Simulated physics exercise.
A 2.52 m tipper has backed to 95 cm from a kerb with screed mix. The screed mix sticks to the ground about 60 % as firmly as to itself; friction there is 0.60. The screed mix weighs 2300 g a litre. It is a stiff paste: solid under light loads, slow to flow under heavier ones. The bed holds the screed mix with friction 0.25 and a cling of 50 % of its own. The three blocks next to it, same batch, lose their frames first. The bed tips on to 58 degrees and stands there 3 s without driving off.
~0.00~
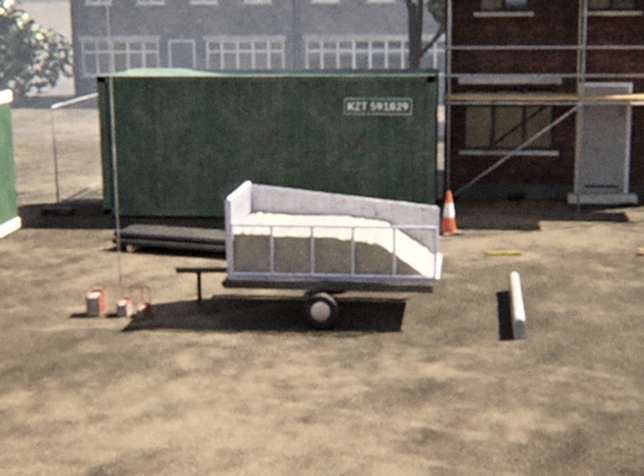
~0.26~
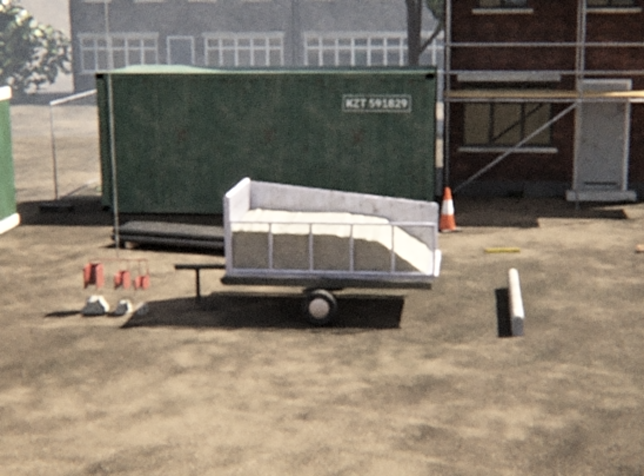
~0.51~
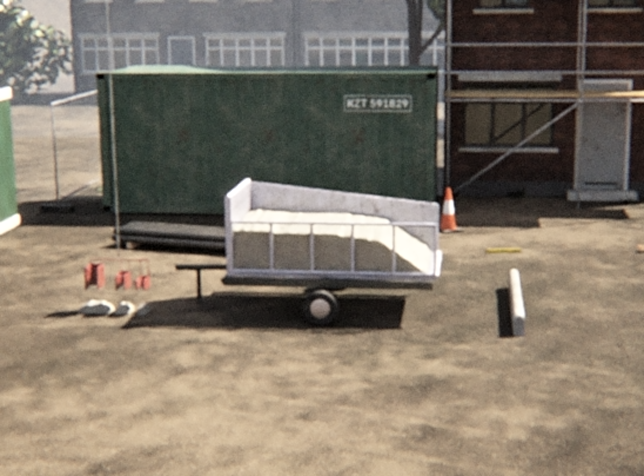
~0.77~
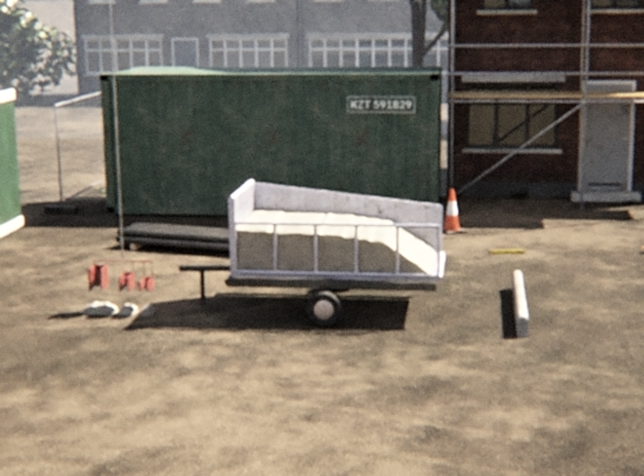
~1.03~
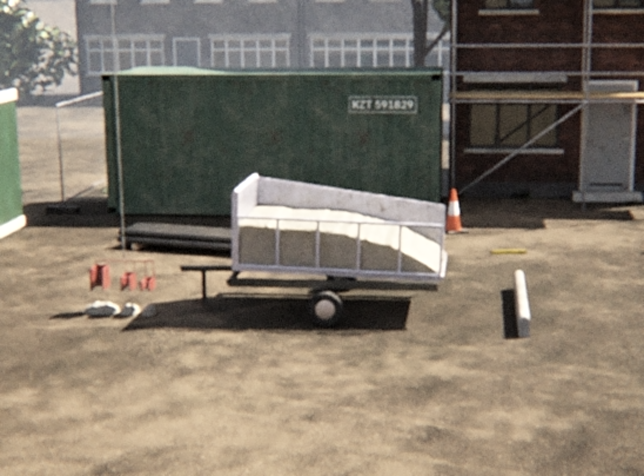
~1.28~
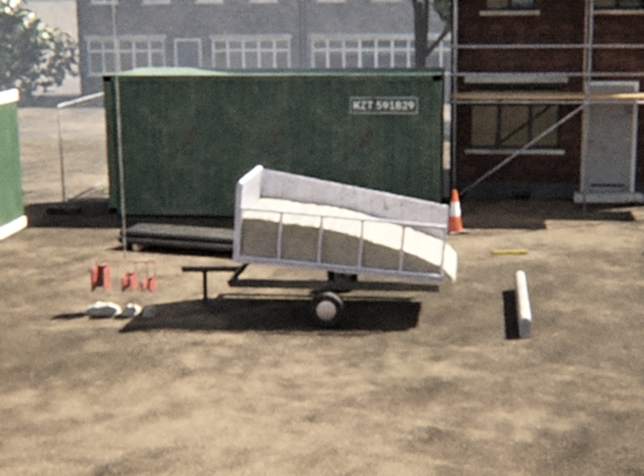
Small red moulds at the left lift off pale blocks on the dirt, and the uncovered blocks slump into low mounds. The bed of a parked trailer, loaded with pale mix in front of a green container, then tilts slightly, its left end rising while its wheel stays in place.
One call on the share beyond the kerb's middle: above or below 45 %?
Expect below 45 %.
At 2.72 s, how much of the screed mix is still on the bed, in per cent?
Near 65 %.
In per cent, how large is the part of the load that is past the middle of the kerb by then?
About 40 %.
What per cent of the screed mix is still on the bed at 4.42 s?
Near 4 %.
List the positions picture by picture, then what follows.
In the first frame, top of the high end at (231, 202), tilt 0 degrees; foremost bit of the screed mix at (424, 273); block heights 26 cm, 17 cm, 11 cm (left to right).
In the second frame, top of the high end at (230, 199), tilt 0 degrees; foremost bit of the screed mix at (422, 270); block heights 17 cm, 12 cm, 9.6 cm (left to right).
In the third frame, top of the high end at (231, 199), tilt 0 degrees; foremost bit of the screed mix at (423, 270); block heights 12 cm, 10 cm, 9.0 cm (left to right).
In the fourth frame, top of the high end at (235, 200), tilt 0 degrees; foremost bit of the screed mix at (428, 271); block heights 11 cm, 10 cm, 8.8 cm (left to right).
In the fifth frame, top of the high end at (238, 194), tilt 2 degrees; foremost bit of the screed mix at (438, 271); block heights 11 cm, 9.8 cm, 8.7 cm (left to right).
In the sixth frame, top of the high end at (243, 185), tilt 5 degrees; foremost bit of the screed mix at (453, 276); block heights 11 cm, 9.8 cm, 8.7 cm (left to right).
After 2.72 s, the tilt is 20 degrees, 64 % is on the bed and 0 % past the kerb's middle.
After 4.42 s, the tilt is 37 degrees, 4 % is on the bed and 33 % past the kerb's middle.
After 6.12 s, the tilt is 55 degrees, none is on the bed and 40 % past the kerb's middle.
After 7.82 s, the tilt is 58 degrees, none is on the bed and 40 % past the kerb's middle.
After 9.52 s, the tilt is 58 degrees, none is on the bed and 40 % past the kerb's middle.
